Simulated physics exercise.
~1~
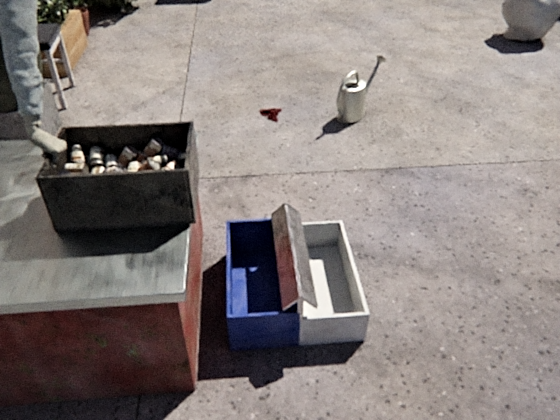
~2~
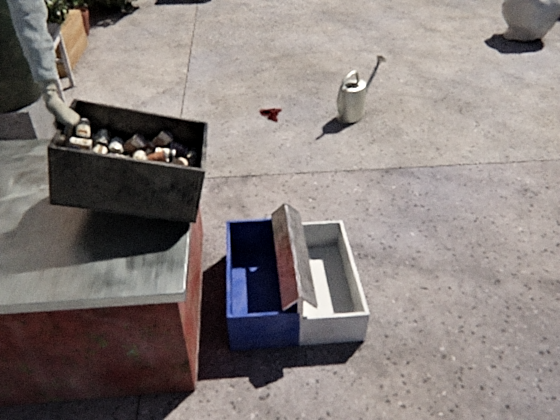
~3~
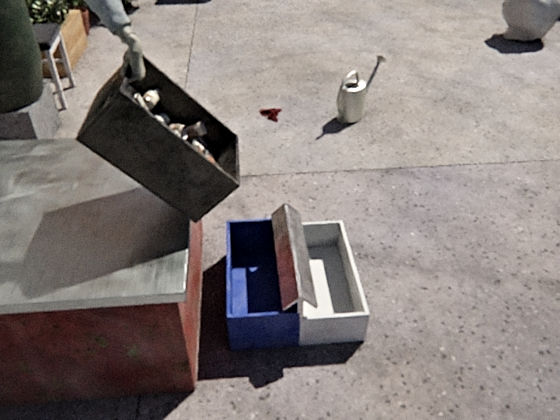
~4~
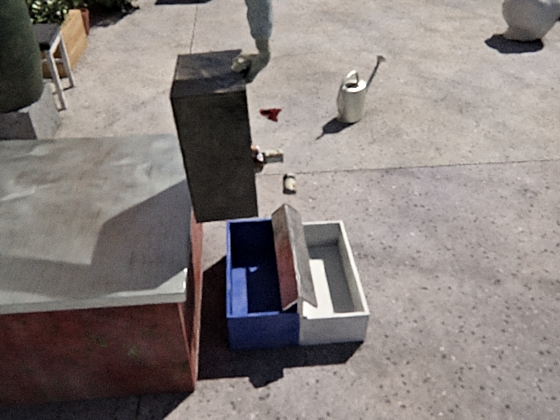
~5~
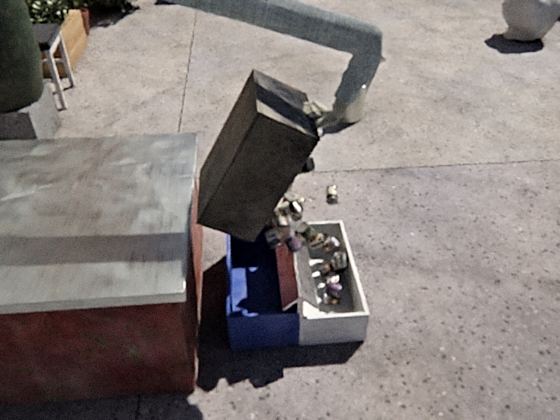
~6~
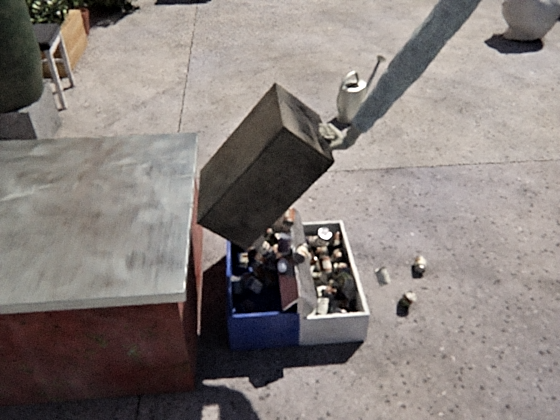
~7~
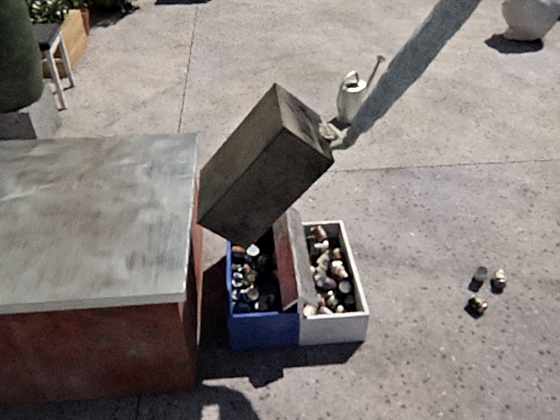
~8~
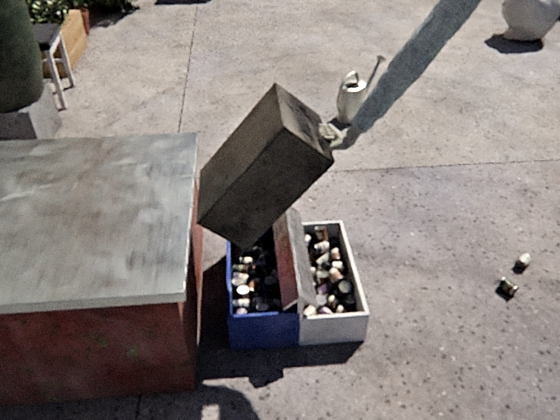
An arm tips a dark crate of small tins into blue and white boxes, spilling a few.
